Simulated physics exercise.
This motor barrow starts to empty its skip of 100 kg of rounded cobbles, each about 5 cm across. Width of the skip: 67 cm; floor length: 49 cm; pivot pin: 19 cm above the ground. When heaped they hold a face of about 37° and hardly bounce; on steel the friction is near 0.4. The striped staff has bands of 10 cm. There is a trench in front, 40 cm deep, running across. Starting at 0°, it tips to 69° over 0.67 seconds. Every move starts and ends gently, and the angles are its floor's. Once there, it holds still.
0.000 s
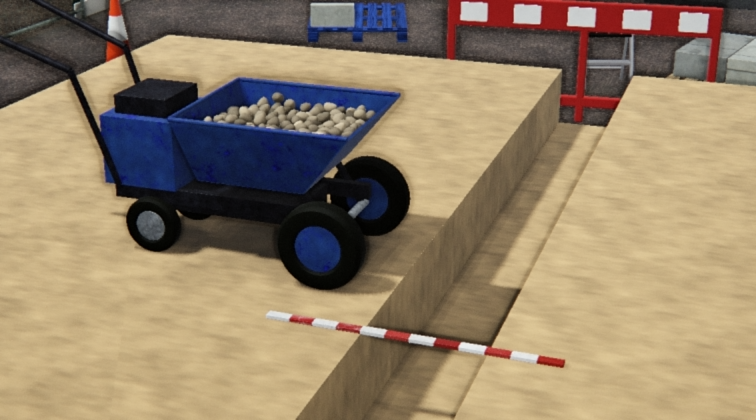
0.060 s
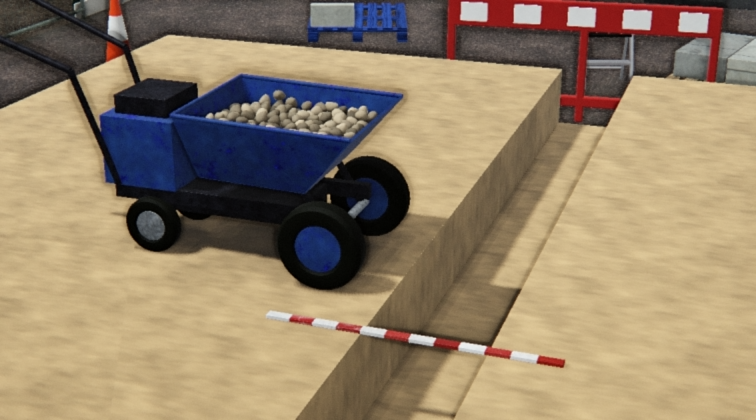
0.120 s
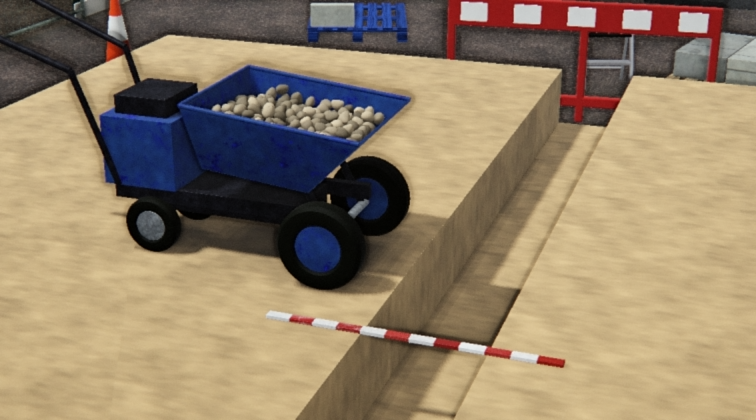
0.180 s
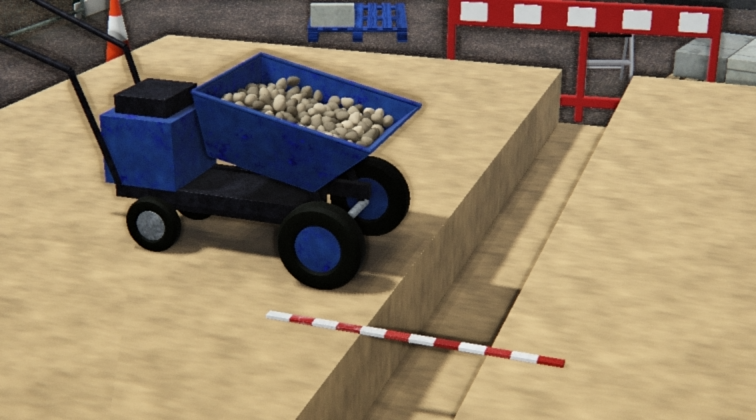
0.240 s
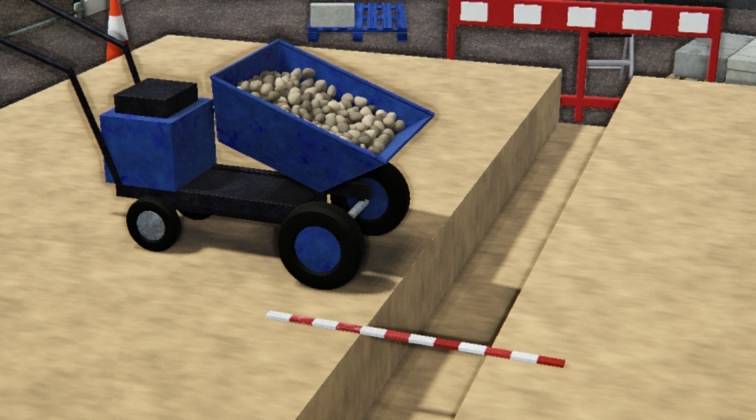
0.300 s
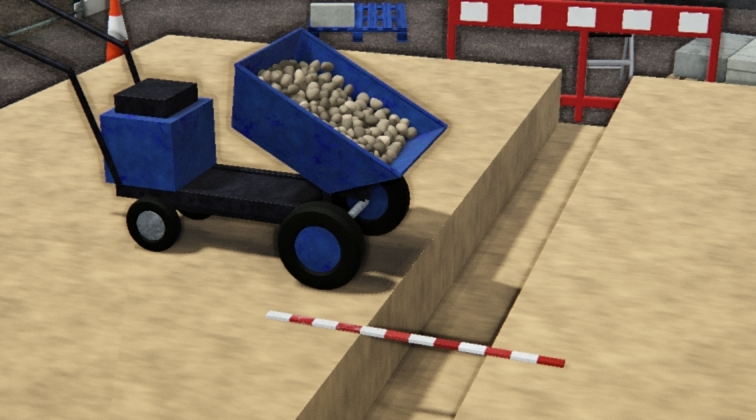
A blue skip full of rounded, pale cobbles tilts up on a small motor barrow with black handles and blue-hubbed front wheels, at the left of a sandy site seen from above by a still camera. A straight trench runs to the right of it, crossed by a red-and-white staff, with a red-and-white barrier, an orange cone and a blue pallet behind. The skip's rear rises gently, then faster, its front edge dipping rightward towards the trench, and the stones shift forward inside while the wheels stay put.
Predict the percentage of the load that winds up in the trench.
My prediction is about 64 per cent.
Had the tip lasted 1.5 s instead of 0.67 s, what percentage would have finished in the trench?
In that case, around 90%.
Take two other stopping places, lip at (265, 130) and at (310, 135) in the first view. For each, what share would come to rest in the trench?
Roughly 95 in a hundred, then 95 in a hundred.
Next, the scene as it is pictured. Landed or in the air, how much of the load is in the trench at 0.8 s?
I'd put it near 20 per cent.
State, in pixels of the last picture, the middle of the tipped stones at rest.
At about pixel (505, 347) in the last view.
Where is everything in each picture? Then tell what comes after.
In the first frame, the skip is at 0°, its lip at (347, 140); the top of the load is at (289, 115).
In the second frame, lip at (350, 141), floor tilted 2°, highest stones at (263, 111); the stones move at 0.4 m/s on average.
In the third frame, lip at (359, 145), floor tilted 6°, highest stones at (261, 104); the stones move at 0.7 m/s on average.
In the fourth frame, lip at (371, 152), floor tilted 12°, highest stones at (265, 92); the stones move at 1.0 m/s on average.
In the fifth frame, the skip is at 20°, its lip at (386, 162); the top of the load is at (277, 80); the stones move at 1.2 m/s on average.
In the sixth frame, the skip is at 29°, its lip at (400, 176); the top of the load is at (296, 70); the stones move at 1.3 m/s on average.
After 0.5 s the floor is at 58°; 100 % in the skip; the foremost stones are at (424, 195).
After 0.8 s the floor is at 69°; 80 % in the skip, 19 % in the trench; the foremost stones are at (512, 302).
After 1.1 s the floor is at 69°; 24 % in the skip, 41 % in the trench, 35 % past the trench; the foremost stones are at (666, 312).
After 3.1 s the floor is at 69°; 0 % in the skip, 64 % in the trench, 36 % past the trench; the foremost stones are past the picture's edge.
